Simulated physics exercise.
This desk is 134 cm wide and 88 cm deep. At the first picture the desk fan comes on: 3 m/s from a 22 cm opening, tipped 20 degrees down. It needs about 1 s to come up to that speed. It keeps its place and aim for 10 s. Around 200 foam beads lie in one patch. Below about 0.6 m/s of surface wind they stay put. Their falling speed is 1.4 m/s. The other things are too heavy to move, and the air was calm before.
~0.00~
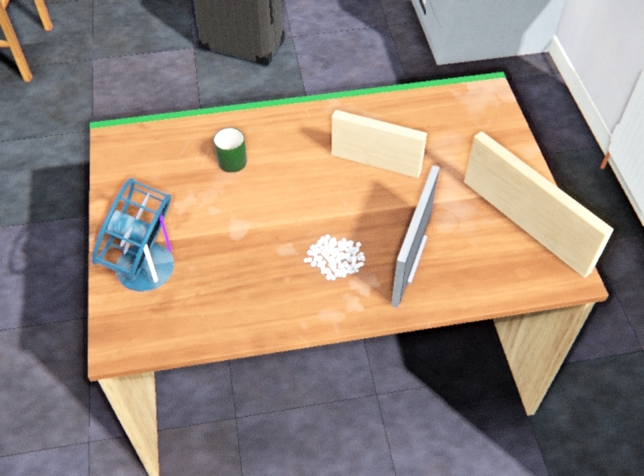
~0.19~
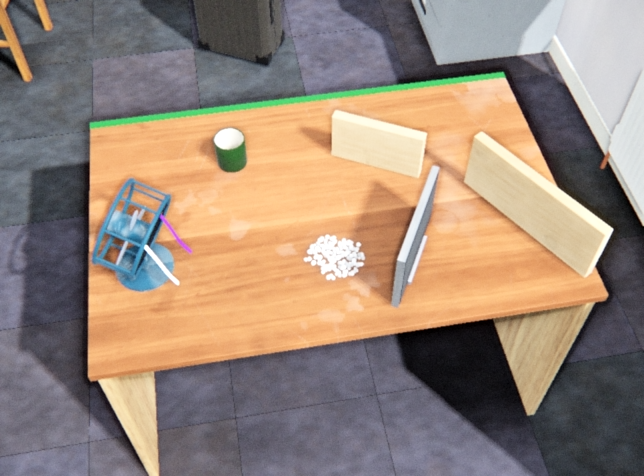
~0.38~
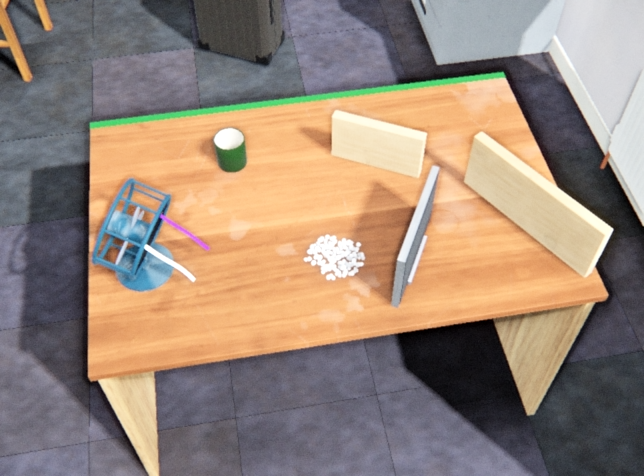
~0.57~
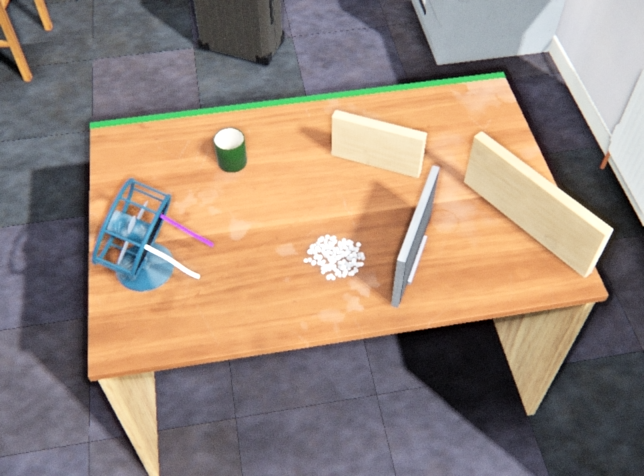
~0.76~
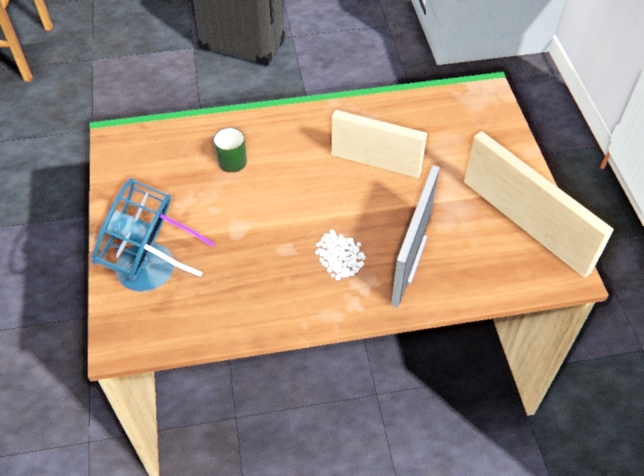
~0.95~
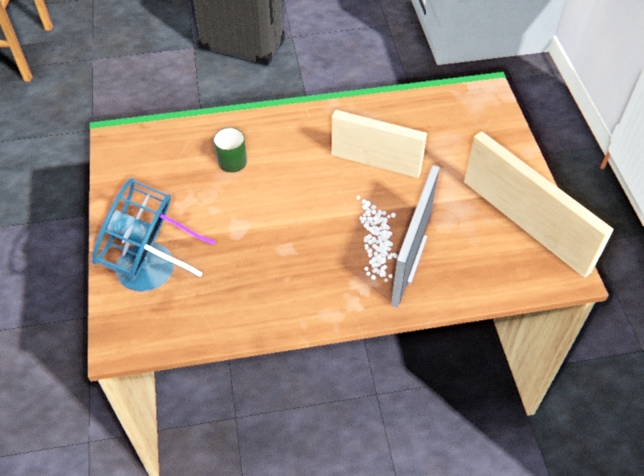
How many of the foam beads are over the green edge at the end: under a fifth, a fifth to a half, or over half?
The share over the green edge is less than a fifth.
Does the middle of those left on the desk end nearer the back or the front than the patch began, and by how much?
Towards the back, some 40 cm.
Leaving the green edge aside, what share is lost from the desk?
About 30 %.
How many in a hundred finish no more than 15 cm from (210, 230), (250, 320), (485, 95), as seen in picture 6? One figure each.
In turn about 0 %, 0 %, 25 %.
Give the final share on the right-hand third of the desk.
About 70 %.
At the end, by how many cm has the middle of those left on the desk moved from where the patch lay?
Roughly 70 cm.
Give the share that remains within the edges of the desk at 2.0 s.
Near 80 %.
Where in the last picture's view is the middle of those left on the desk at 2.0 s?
Around (495, 130).
After 2.0 s the count stands so, 0 % are over the green edge; the middle of those still in play is near (495, 130).
After 3.2 s the count stands so, 0 % are over the green edge; the middle of those still in play is near (495, 130).
After 5.5 s the count stands so, 0 % are over the green edge; the middle of those still in play is near (495, 130).
After 10.0 s, at the end, 0 % are over the green edge; the middle of those still in play is near (496, 131).
